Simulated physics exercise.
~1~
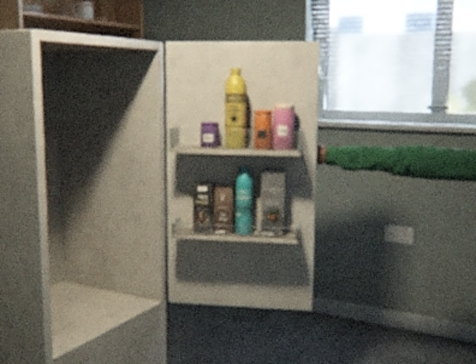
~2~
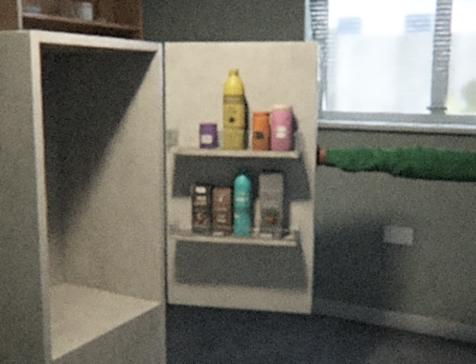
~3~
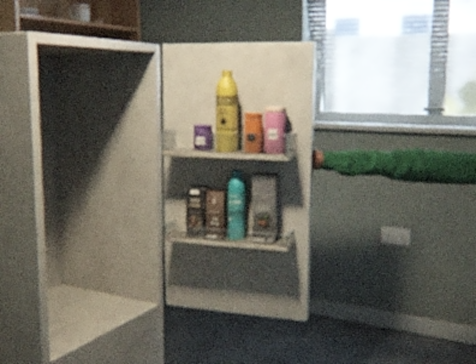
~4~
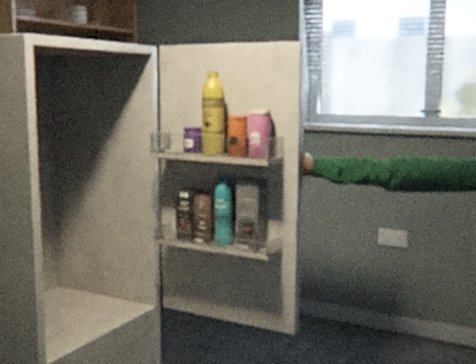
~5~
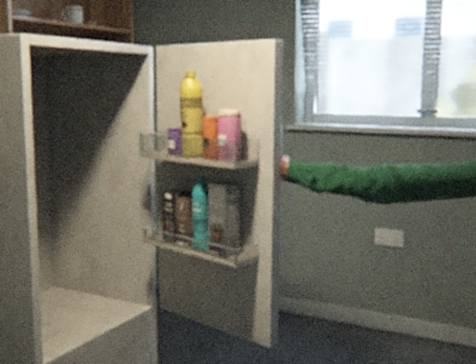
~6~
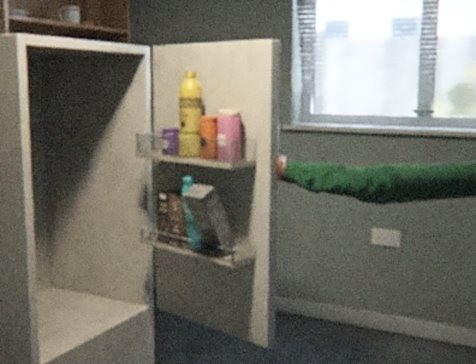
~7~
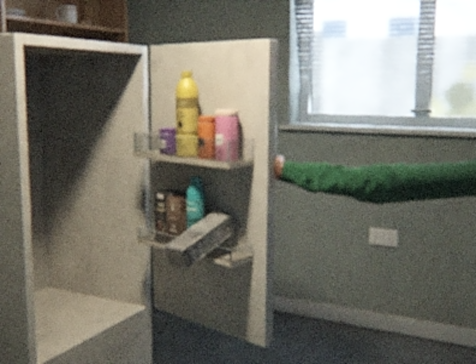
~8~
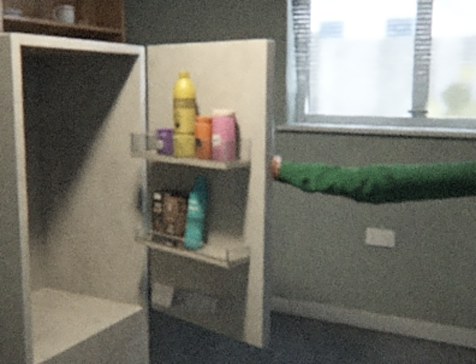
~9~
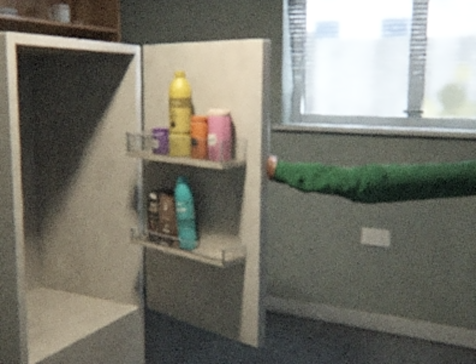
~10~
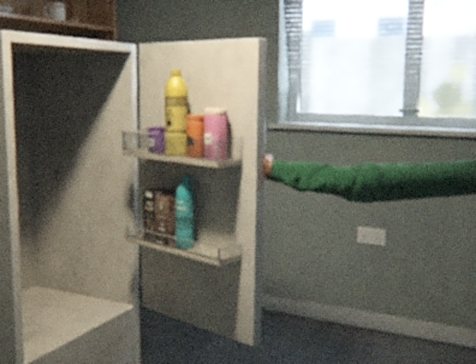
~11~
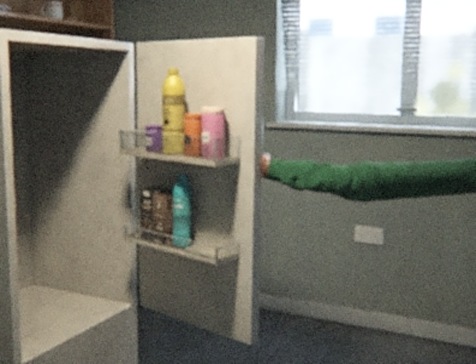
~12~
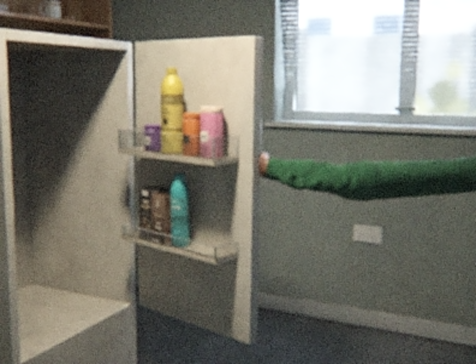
A green-sleeved arm stops the swinging cooler door, and a grey carton tumbles off its rack.
